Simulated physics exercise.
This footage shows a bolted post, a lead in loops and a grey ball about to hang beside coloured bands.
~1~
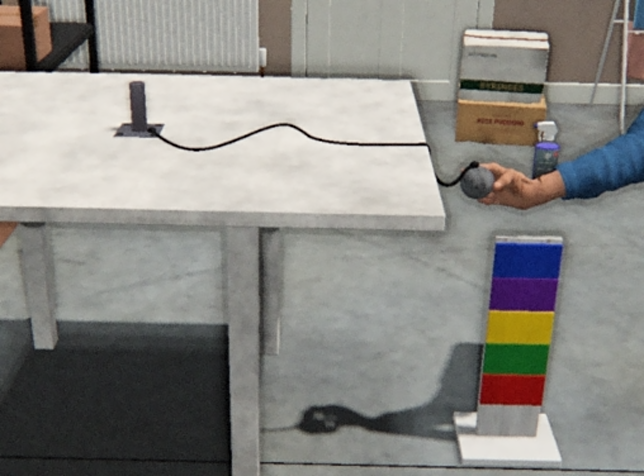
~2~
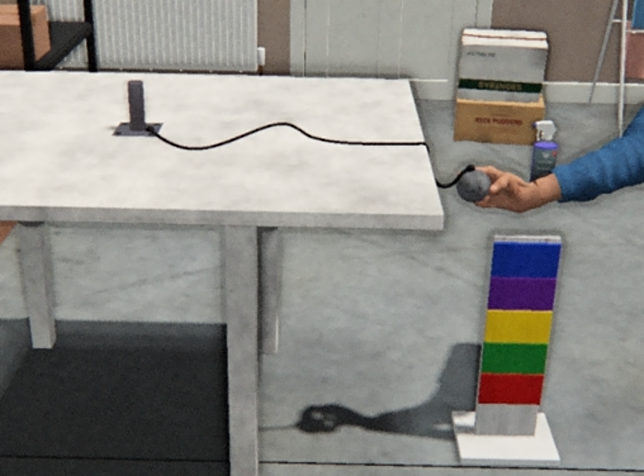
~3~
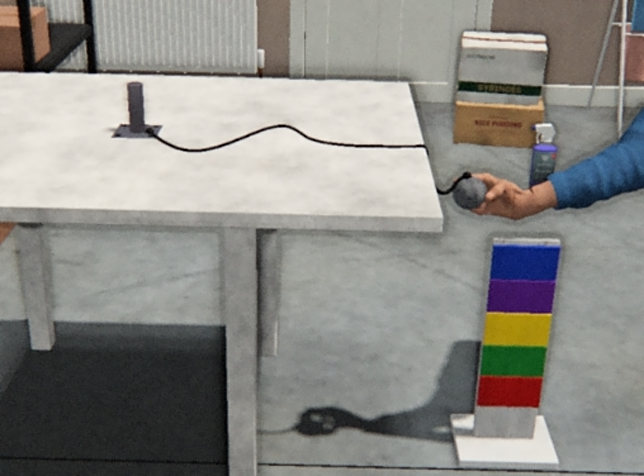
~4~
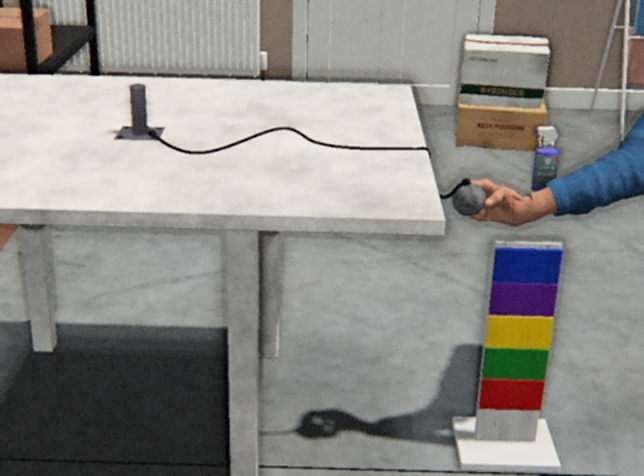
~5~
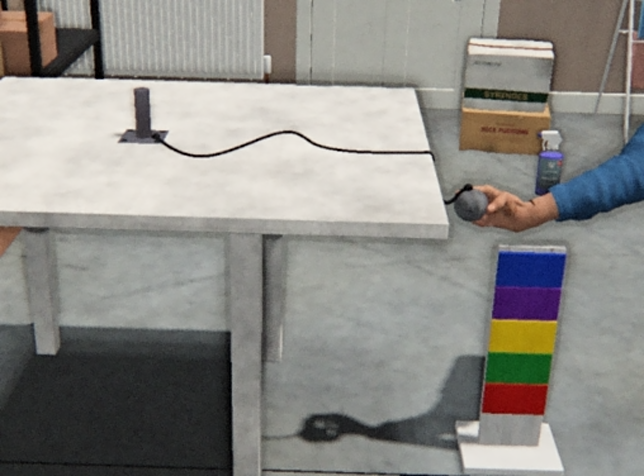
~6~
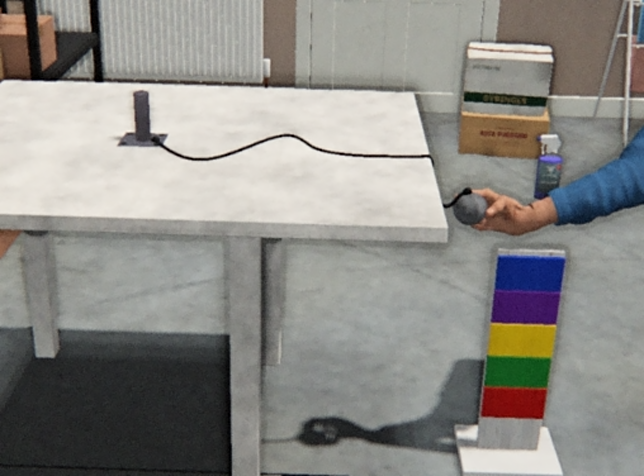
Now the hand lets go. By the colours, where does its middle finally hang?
At the yellow band.
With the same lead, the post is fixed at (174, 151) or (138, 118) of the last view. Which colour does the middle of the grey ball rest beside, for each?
Going case by case, it's green and then purple.
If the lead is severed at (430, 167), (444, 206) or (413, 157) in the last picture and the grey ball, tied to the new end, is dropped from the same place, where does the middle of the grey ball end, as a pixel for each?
So, going through them: (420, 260) first, (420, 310) next, (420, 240) last.
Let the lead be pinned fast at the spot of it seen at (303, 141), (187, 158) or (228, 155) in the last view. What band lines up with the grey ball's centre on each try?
Note: Try 1 blue; try 2 purple; try 3 purple.
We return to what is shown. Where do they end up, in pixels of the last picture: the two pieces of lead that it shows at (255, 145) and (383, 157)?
They finish close to (307, 147) and close to (427, 200).
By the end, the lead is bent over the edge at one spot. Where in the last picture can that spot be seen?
(339, 154), approximately.
Soon after, ball near (458, 302); level with purple.
After that, ball near (398, 326); level with yellow.
And then, ball near (427, 335); level with yellow.
In the end, ball near (417, 335); level with yellow. At yellow.
